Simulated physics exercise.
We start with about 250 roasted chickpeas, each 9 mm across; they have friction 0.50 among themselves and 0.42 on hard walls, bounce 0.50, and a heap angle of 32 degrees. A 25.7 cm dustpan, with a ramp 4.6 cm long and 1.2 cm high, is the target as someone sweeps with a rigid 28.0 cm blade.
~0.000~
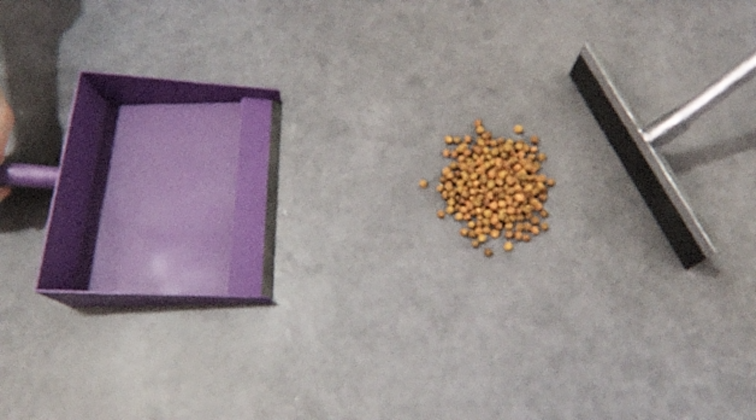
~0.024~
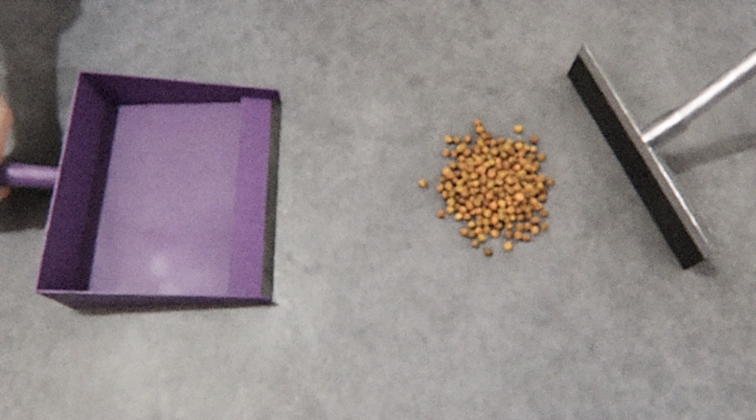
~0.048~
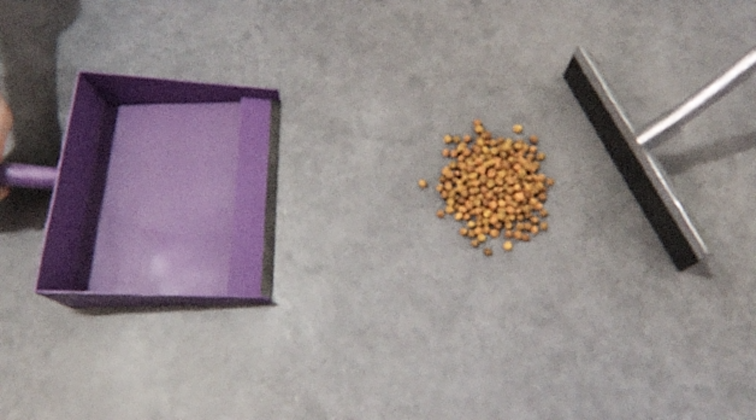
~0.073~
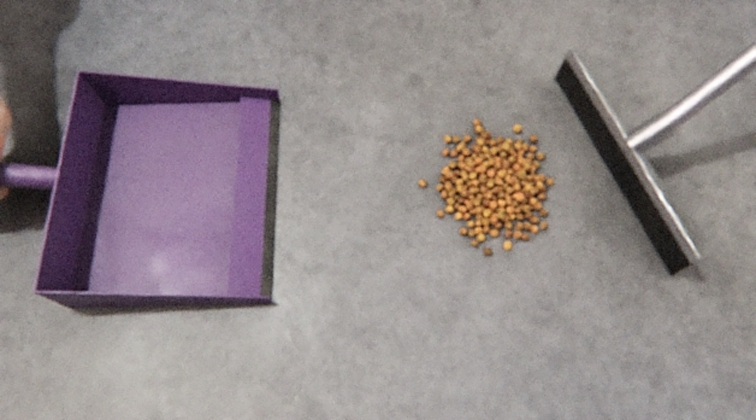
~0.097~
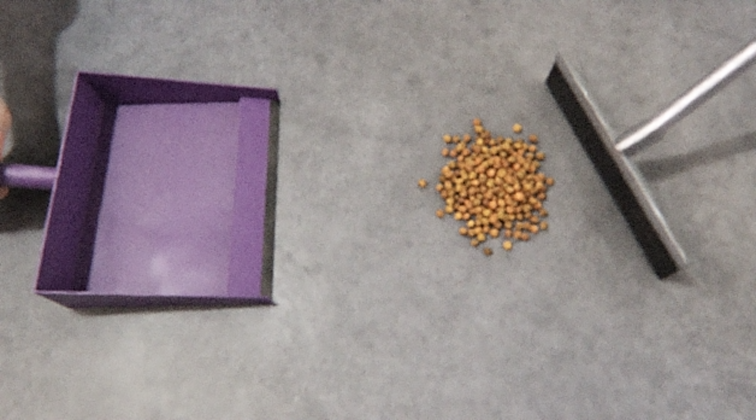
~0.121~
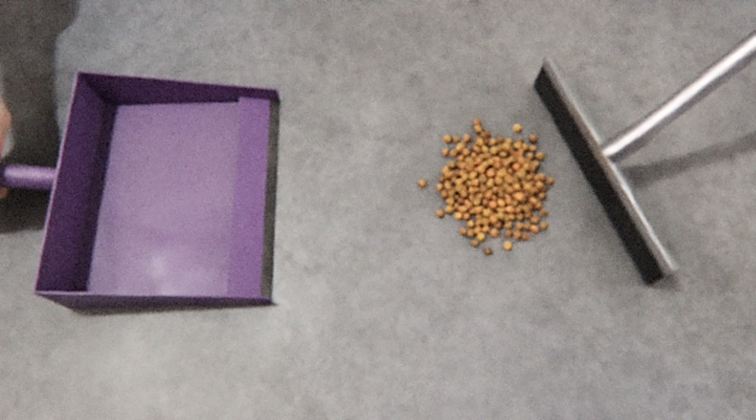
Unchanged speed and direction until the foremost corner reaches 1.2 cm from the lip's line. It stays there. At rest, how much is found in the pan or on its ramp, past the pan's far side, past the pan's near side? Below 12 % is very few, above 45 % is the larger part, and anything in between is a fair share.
Pan: A fair share, far side: Very few, near side: A fair share.
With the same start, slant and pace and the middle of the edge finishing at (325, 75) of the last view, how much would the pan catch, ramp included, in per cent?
Some 0 per cent.
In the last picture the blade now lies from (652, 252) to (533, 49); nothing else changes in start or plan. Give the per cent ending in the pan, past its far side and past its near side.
That ends as pan 30, far 0, and near 10.
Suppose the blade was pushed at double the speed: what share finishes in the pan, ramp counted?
Some 50 %.
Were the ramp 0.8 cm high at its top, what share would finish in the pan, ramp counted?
In that case roughly 30 percent.
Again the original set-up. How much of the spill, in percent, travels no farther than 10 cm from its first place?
It comes to near 0 percent.
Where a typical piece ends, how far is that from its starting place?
I'd say near 28 cm.
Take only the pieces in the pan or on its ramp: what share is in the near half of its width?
Around 90 in a hundred.
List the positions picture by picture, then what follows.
The first picture shows blade from (711, 252) to (586, 50), moved 0.0 cm, 0 of the pieces shifted so far; middle of the pieces at (492, 182); pan at (167, 197).
The second picture shows blade from (709, 252) to (584, 50), moved 0.2 cm, 0 of the pieces shifted so far; middle of the pieces at (492, 182).
The third picture shows blade from (704, 254) to (579, 52), moved 0.8 cm, 0 of the pieces shifted so far; middle of the pieces at (491, 182).
The fourth picture shows blade from (696, 258) to (571, 54), moved 1.9 cm, 0 of the pieces shifted so far; middle of the pieces at (491, 182).
The fifth picture shows blade from (684, 263) to (560, 58), moved 3.3 cm, 0 of the pieces shifted so far; middle of the pieces at (491, 181).
The sixth picture shows blade from (670, 269) to (548, 62), moved 5.0 cm, 0 of the pieces shifted so far; middle of the pieces at (491, 181); pan at (165, 197). The blade's pace is about 0.71 m/s, heading 22 degrees towards the viewer's side.
After 0.36 s, middle of the blade 21 cm from the lip; 0 % over the lip, far side 0 %, near side 0 %.
After 0.52 s, middle of the blade 11 cm from the lip; 0 % over the lip, far side 0 %, near side 15 %.
Then, at 0.80 s, middle of the blade 6 cm from the lip; 25 % over the lip, far side 0 %, near side 30 %.
At rest (1.1 s), pan 25 %, far side 0 %, near side 30 %, in front of the lip or behind the blade 50 %.
